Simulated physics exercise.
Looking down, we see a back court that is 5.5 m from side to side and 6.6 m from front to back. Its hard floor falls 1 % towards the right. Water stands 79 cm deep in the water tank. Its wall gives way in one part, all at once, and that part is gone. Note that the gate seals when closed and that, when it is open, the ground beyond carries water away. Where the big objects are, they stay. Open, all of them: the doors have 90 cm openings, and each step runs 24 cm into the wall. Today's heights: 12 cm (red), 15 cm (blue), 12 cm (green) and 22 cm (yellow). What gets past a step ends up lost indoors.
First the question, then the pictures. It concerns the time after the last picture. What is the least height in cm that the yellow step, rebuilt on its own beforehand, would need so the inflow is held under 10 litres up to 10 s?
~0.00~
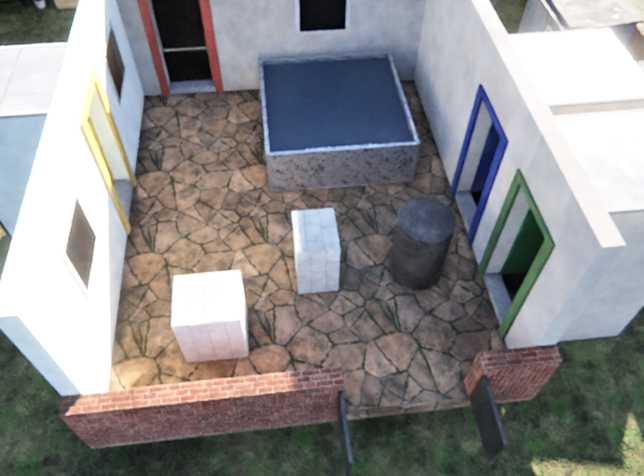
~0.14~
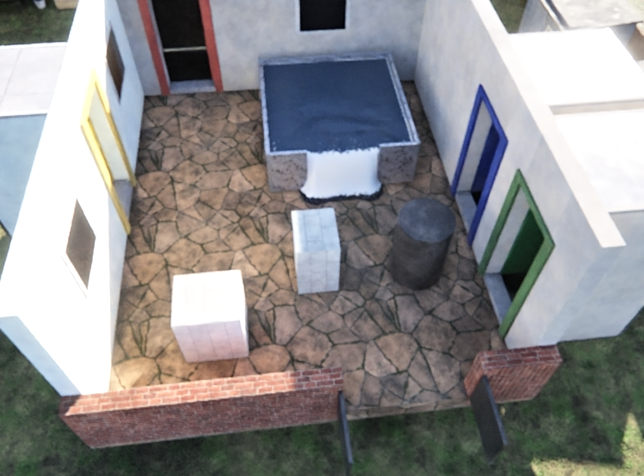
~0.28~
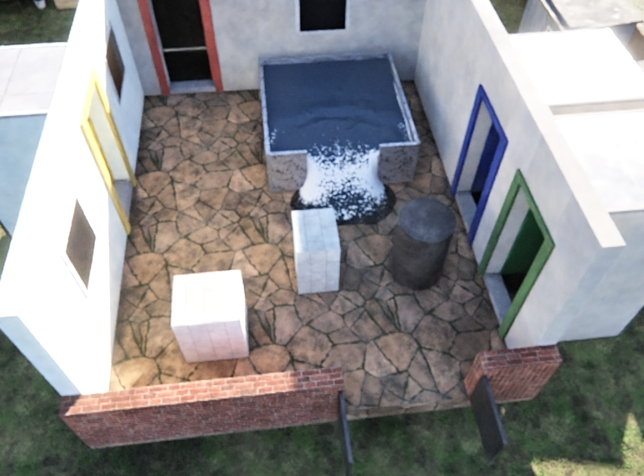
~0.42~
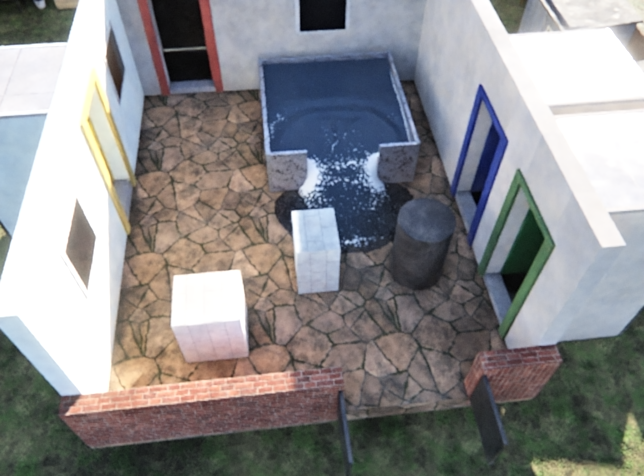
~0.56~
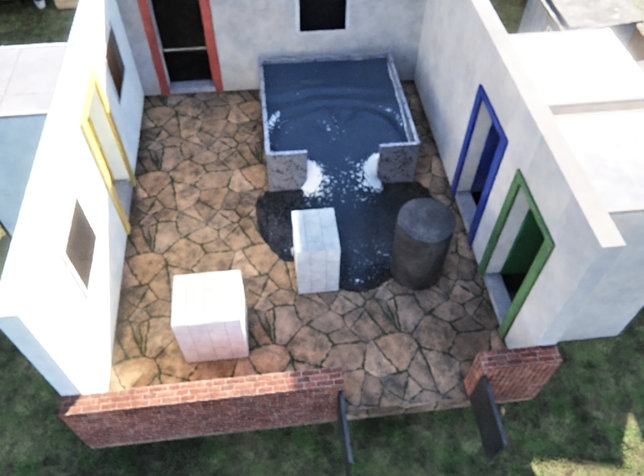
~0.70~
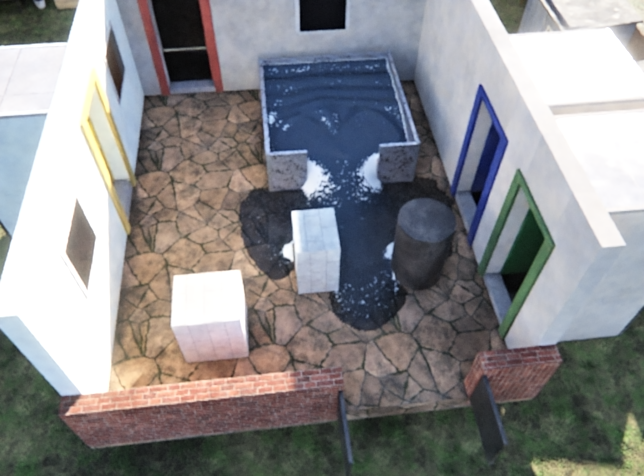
Around 8 cm would be enough.
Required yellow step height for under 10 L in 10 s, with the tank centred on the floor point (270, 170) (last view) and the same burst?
Then about 6.5 centimetres at the least.
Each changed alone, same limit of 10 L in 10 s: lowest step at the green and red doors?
Roughly 10.0 cm for the green door and roughly 6.5 cm for the red door.
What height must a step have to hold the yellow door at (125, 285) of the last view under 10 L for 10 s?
It needs roughly 16 cm.
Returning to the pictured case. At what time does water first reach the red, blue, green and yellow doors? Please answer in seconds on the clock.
Arrival times - red: 4.5 s; blue: 0.8 s; green: 1.2 s; yellow: 2.4 s.
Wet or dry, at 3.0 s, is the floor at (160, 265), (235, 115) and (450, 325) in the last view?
One by one: Drenched, clear, drenched.
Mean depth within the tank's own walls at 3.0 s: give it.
It averages close to 41 centimetres.
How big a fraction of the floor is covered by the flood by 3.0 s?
Roughly 70 percent of the floor.
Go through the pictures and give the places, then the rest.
The water tank at (333, 102) is whole and still, 79 cm deep; the yellow door at (113, 164) is dry, in the first picture.
Water pours out at (342, 174) and has run 0.4 m, to (370, 198); about 9 cm deep outside, 79 cm at the back, in the second picture.
The front is at a hidden place, 0.8 m from the gap at (342, 175); 1.1 m2 of floor is wet, 79 cm left at the back, in the third picture.
The gap is at (342, 175), the front 1.4 m out at a hidden place; the back of the water tank holds 79 cm, in the fourth picture.
The front is at (350, 285), 2.1 m from the gap at (342, 175); 4.0 m2 of floor is wet, 78 cm left at the back, in the fifth picture.
The gap is at (342, 174), the front 2.8 m out at (360, 323); the back of the water tank holds 74 cm; the yellow door at (113, 164), 3.6 m from the gap, is still 2.1 m from the nearest water, in the sixth picture.
After 1.4 s water covers 35 % of the floor, deepest (46 cm) near (320, 244); it has not reached the yellow door.
After 3.0 s water covers 70 % of the floor, deepest (32 cm) near (320, 244); 11 cm at the yellow door, 0 litres in over its 22 cm step.
After 10.0 s water covers 95 % of the floor, deepest (16 cm) near (342, 87); 7 cm at the yellow door, 0 litres in over its 22 cm step.
At the yellow door as built, the water arrived by 2.4 s and peaked near 11 cm at 3.0 s.
With a step of 6.5 cm, 21 litres would have come in within the 10 s; with 9 cm, 5 litres. So under 10 litres takes about 8 cm.
